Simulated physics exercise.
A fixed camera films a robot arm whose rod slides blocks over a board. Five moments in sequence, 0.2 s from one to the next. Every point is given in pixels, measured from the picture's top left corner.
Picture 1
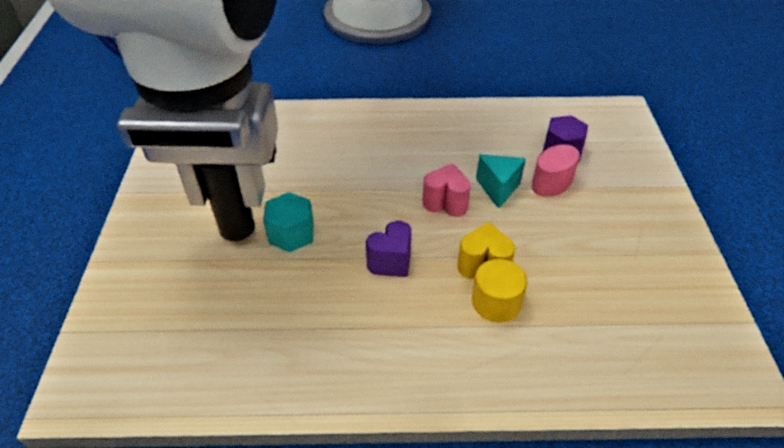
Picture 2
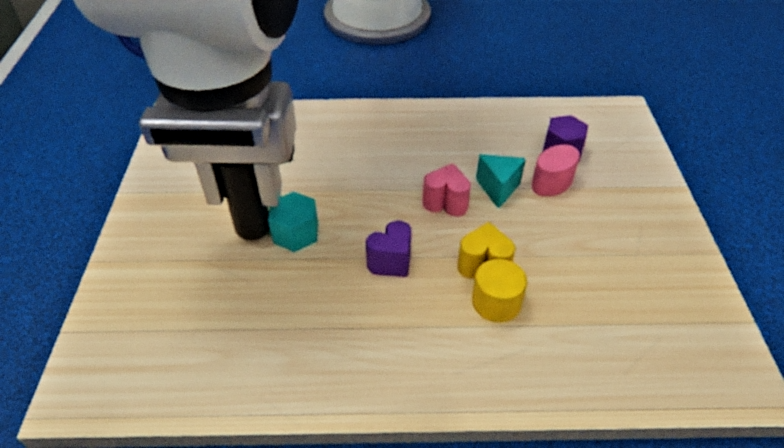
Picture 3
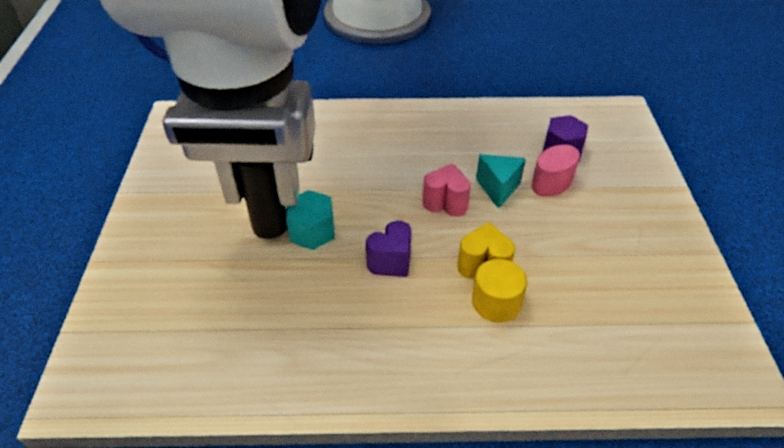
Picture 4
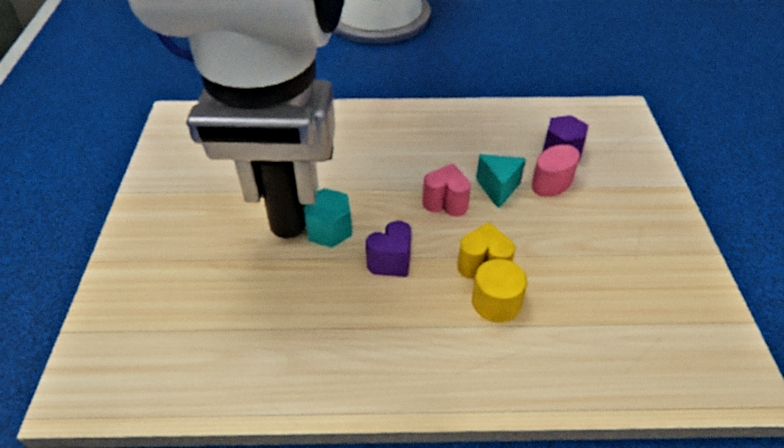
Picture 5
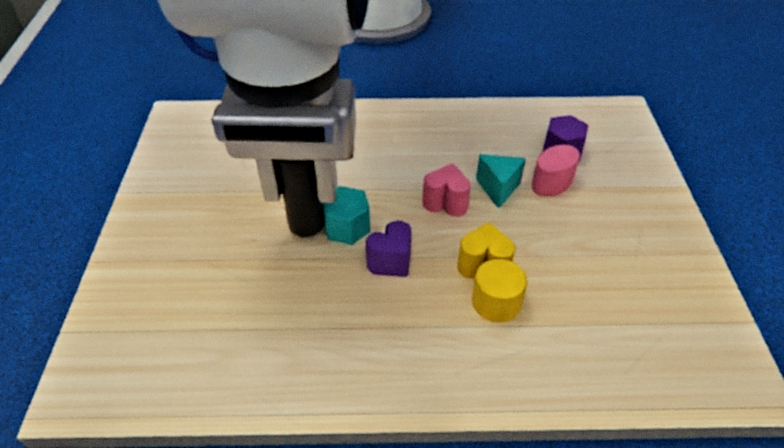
In the video, a robot arm with a dark rod moves rightward over a wooden board, pushing a turquoise hexagonal block a short distance toward a purple heart, while the pink, yellow, purple and other turquoise blocks stay still.
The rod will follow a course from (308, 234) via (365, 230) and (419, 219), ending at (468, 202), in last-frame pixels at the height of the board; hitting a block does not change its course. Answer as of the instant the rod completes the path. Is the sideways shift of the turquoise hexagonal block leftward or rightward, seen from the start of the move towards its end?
Left-hand side.
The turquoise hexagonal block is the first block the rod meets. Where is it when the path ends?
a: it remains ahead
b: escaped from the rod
The answer is a.
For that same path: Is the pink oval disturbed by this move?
It shifts.
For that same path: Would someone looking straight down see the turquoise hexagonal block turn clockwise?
I believe not.
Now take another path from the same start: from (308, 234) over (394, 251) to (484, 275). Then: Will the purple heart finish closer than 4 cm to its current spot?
Final answer: No.
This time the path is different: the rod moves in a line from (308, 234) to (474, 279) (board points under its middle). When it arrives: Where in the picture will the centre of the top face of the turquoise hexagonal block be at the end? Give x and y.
It comes to (384, 199).
On the path given first. One third of the way, rod at (365, 221); turquoise hexagonal block at (402, 193), turned 20° anticlockwise.
Two thirds of the way, rod at (421, 210); turquoise hexagonal block at (454, 177), turned 40° anticlockwise; pink heart at (490, 162); turquoise triangular block at (520, 159); pink oval at (565, 157).
At the end, rod at (469, 193); turquoise hexagonal block at (483, 152), turned 95° anticlockwise; pink heart at (505, 133), turned 40° clockwise; turquoise triangular block at (535, 144), turned 35° clockwise; pink oval at (576, 157), turned 25° clockwise.
